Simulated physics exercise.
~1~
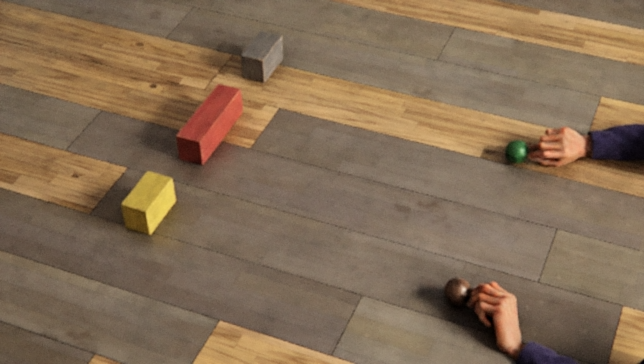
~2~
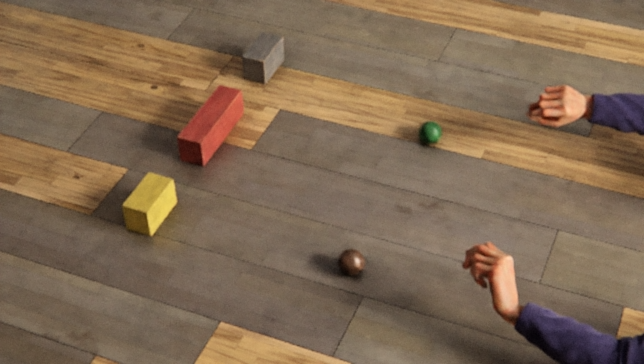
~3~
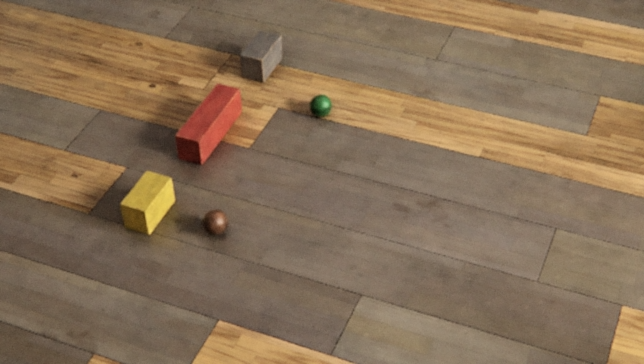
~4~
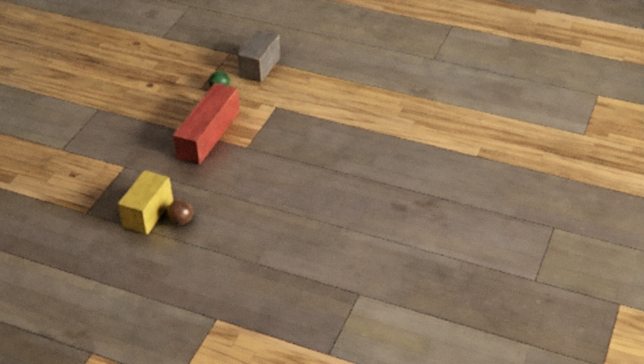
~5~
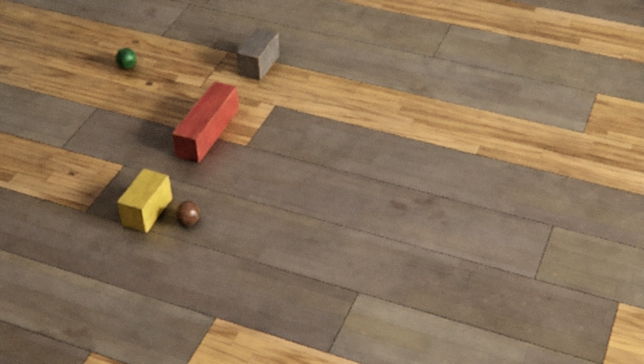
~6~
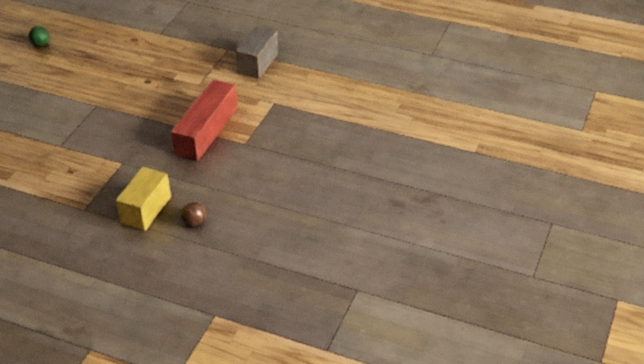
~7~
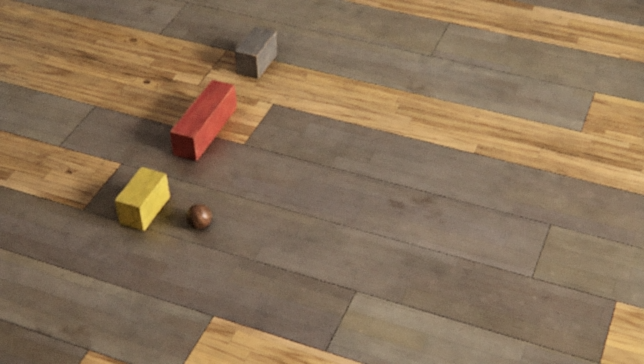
The clip shows two hands releasing a green ball and a brown ball-like object, which roll left across a wood and grey floor towards yellow, red and grey blocks. The green one passes between the red and grey blocks and leaves view, while the brown one meets the yellow block and rolls back slightly right.
